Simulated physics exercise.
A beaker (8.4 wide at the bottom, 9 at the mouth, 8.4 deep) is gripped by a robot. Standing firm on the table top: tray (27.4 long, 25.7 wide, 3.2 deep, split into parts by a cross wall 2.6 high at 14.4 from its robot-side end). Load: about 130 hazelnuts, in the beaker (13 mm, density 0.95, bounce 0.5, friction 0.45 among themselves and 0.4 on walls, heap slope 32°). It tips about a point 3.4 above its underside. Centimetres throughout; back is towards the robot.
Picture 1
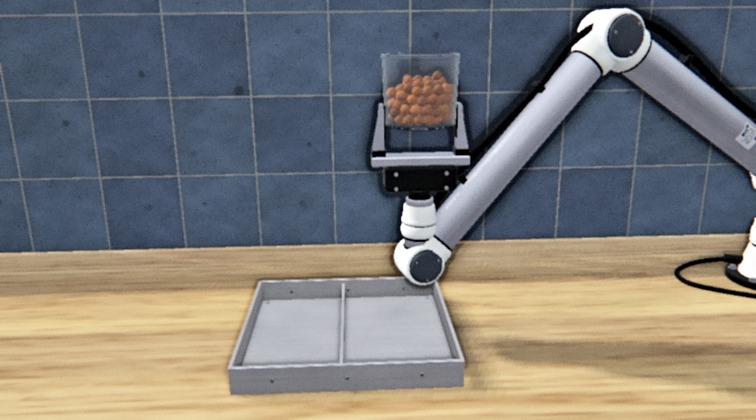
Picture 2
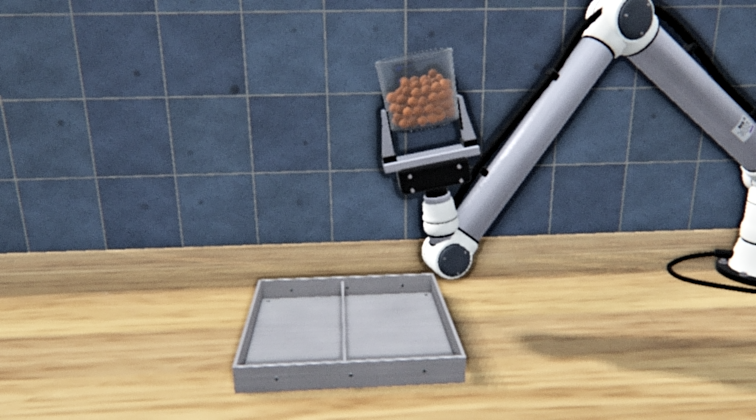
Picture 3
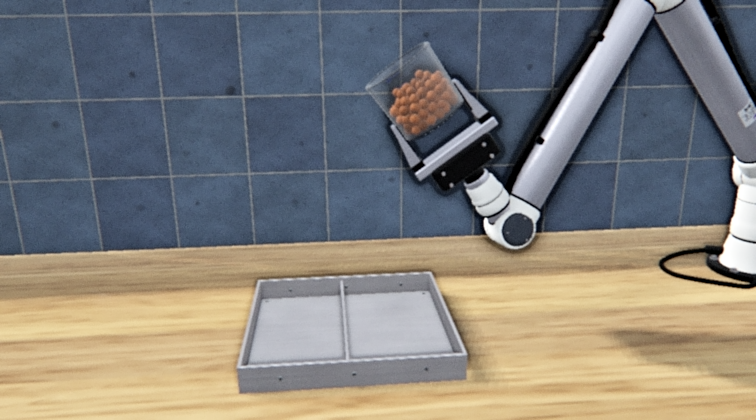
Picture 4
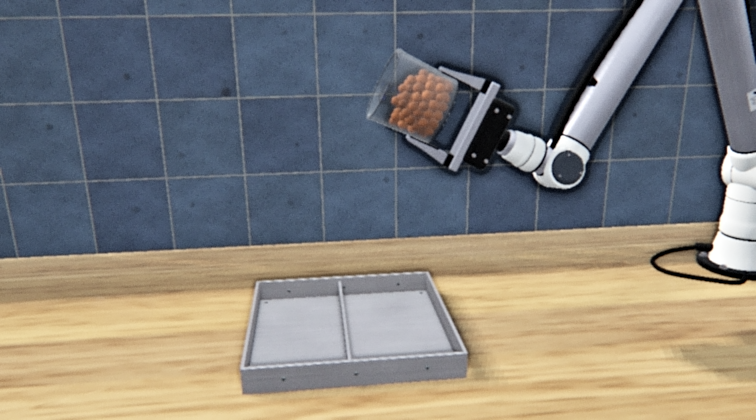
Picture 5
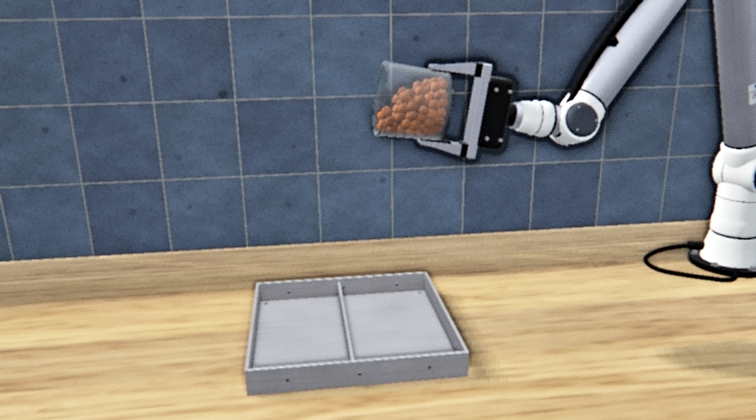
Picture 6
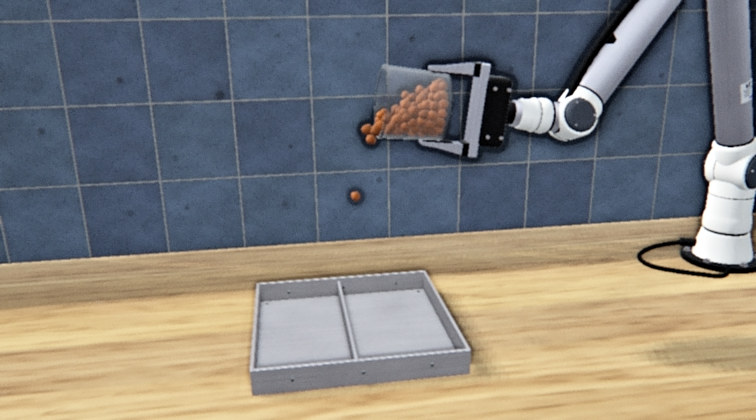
On a pale wooden worktop before a blue tiled wall, seen from the front and slightly above, a grey tray with two compartments sits below a clear beaker of orange-brown hazelnuts. A white and grey robot arm at the right grips the beaker and tilts it leftward from upright to nearly horizontal, its wrist swinging right and up. The nuts shift toward the mouth and a few spill out, one dropping through the air, while the view drifts very slightly.
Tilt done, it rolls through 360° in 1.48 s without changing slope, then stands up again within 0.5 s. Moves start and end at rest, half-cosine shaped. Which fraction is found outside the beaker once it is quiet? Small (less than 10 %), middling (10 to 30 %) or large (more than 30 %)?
Outside the beaker the share is large, more than 30 %.
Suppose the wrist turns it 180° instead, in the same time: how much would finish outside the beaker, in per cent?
Then about 40 per cent.
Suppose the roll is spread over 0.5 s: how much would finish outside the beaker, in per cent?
In that case some 30 per cent.
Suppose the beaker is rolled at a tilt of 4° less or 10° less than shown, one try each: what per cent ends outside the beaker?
Some 35 and 20 per cent.
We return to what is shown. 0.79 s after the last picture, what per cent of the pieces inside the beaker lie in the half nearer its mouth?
Roughly 40 per cent.
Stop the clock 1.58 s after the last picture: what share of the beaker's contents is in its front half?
About 55 per cent.
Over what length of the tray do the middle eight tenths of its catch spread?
Some 20 cm.
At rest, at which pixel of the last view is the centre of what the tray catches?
At about (316, 334).
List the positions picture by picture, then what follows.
Beaker middle at (420, 91), upright; upper third of the load around (420, 89), from x 390 to 450, top at y 75; 132 in the beaker, in the first frame.
Beaker middle at (419, 91), tipped 10°; upper third of the load around (426, 88), from x 390 to 450, top at y 75, in the second frame.
Beaker middle at (416, 94), tipped 35°; upper third of the load around (427, 88), from x 395 to 455, top at y 75, in the third frame.
Beaker middle at (413, 98), tipped 64°; upper third of the load around (426, 88), from x 395 to 450, top at y 75, in the fourth frame.
Beaker middle at (413, 103), tipped 81°; upper third of the load around (427, 94), from x 380 to 445, top at y 80, in the fifth frame.
Beaker middle at (413, 104), tipped 83°; upper third of the load around (429, 101), from x 355 to 445, top at y 85; 130 in the beaker, 2 in flight or on a rim, in the sixth frame.
Then, 0.79 s later, tipped 83°, highest piece 36 above the table; 97 in the beaker, 15 in the far-side part, 9 in the robot-side part, 11 in flight or on a rim.
Then, 1.58 s later, tipped 74°, highest piece 34 above the table; 65 in the beaker, 39 in the far-side part, 20 in the robot-side part, 2 on the table or floor, 6 in flight or on a rim.
Then, 2.18 s later, upright, highest piece 35 above the table; 64 in the beaker, 42 in the far-side part, 24 in the robot-side part, 2 on the table or floor.
Then, 2.88 s later, upright, highest piece 35 above the table; 64 in the beaker, 42 in the far-side part, 24 in the robot-side part, 2 on the table or floor.
At rest, 64 in the beaker, 42 in the far-side part, 24 in the robot-side part, 2 on the table or floor. That is 52 % outside the beaker.
